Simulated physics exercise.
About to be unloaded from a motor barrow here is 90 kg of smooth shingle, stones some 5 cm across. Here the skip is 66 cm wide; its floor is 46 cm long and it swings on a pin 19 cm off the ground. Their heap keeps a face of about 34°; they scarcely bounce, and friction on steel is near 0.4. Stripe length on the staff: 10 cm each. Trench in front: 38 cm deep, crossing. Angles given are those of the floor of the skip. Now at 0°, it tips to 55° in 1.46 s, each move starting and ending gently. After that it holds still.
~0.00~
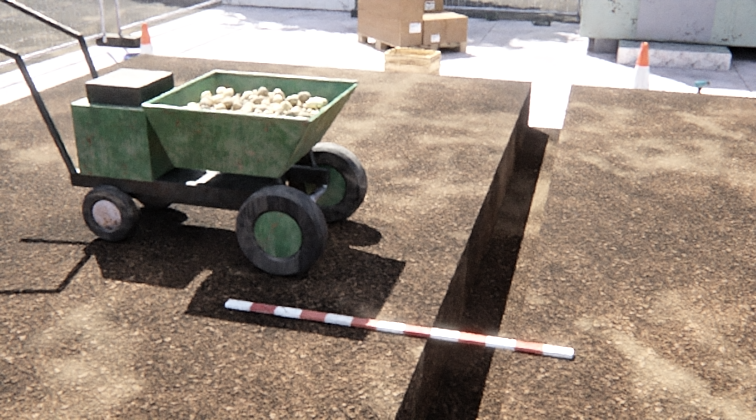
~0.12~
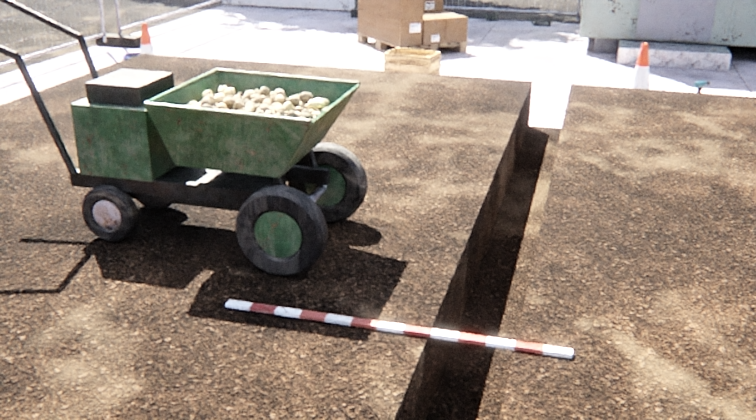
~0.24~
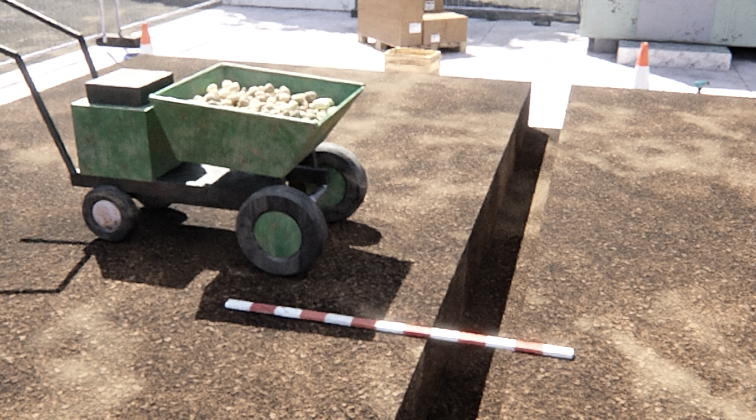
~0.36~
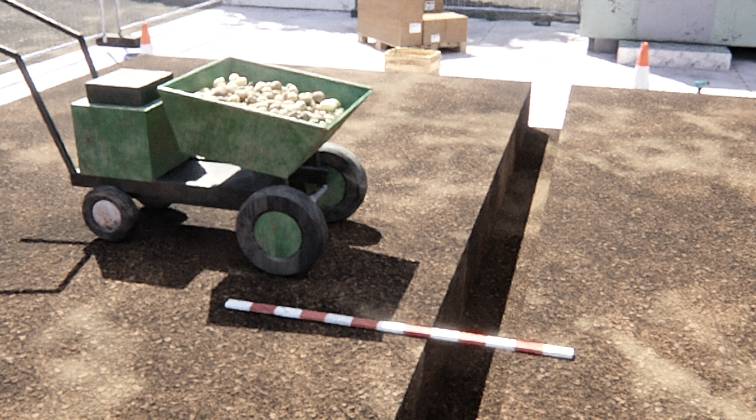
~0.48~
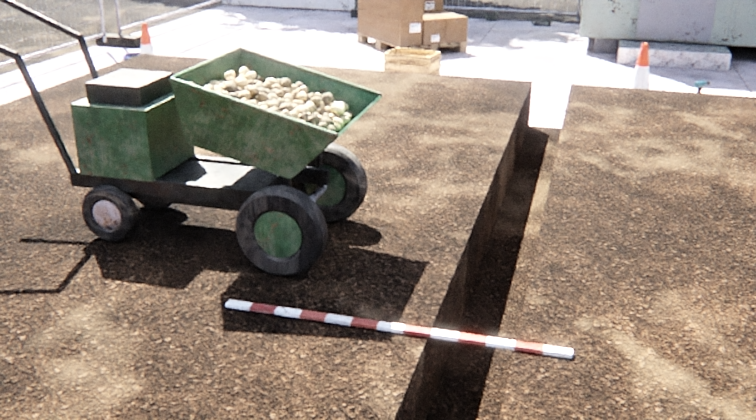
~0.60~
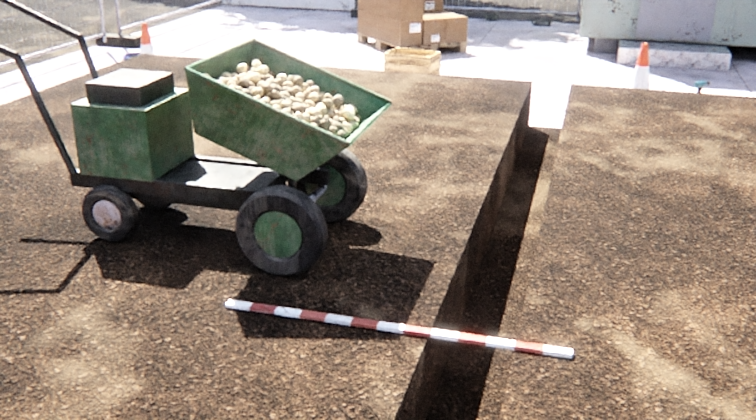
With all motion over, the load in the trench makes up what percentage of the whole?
It makes up about 17 percent of the whole load.
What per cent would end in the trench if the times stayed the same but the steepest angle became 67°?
Close to 70 per cent then.
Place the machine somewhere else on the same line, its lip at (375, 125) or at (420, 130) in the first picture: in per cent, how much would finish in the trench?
Estimates: 35 % then 15 %.
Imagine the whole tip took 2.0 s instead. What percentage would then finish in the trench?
Then roughly 20 percent.
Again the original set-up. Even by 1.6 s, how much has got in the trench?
Around 0 per cent of it.
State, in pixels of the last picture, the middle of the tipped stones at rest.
Their centre sits close to (449, 261).
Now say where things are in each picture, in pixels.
In the first picture, the skip is at 0°, its lip at (309, 121); the top of the load is at (269, 98).
In the second picture, the skip is at 1°, its lip at (311, 122); the top of the load is at (260, 96); the stones move at 0.1 m/s on average.
The third picture shows lip at (317, 125), floor tilted 4°, highest stones at (256, 92); the stones move at 0.2 m/s on average.
In the fourth picture, the skip is at 8°, its lip at (326, 129); the top of the load is at (246, 86); the stones move at 0.3 m/s on average.
In the fifth picture, the skip is at 14°, its lip at (337, 136); the top of the load is at (238, 78); the stones move at 0.4 m/s on average.
The sixth picture shows lip at (349, 145), floor tilted 20°, highest stones at (250, 72); the stones move at 0.4 m/s on average.
After 1.1 s the floor is at 47°; 100 % in the skip; the foremost stones are at (388, 161).
After 1.6 s the floor is at 55°; 90 % in the skip, 8 % short of the trench, 1 % in the trench; the foremost stones are at (471, 277).
After 1.9 s the floor is at 55°; 75 % in the skip, 14 % short of the trench, 10 % in the trench; the foremost stones are at (516, 348).
After 3.9 s the floor is at 55°; 64 % in the skip, 19 % short of the trench, 17 % in the trench; the foremost stones are at (515, 361).
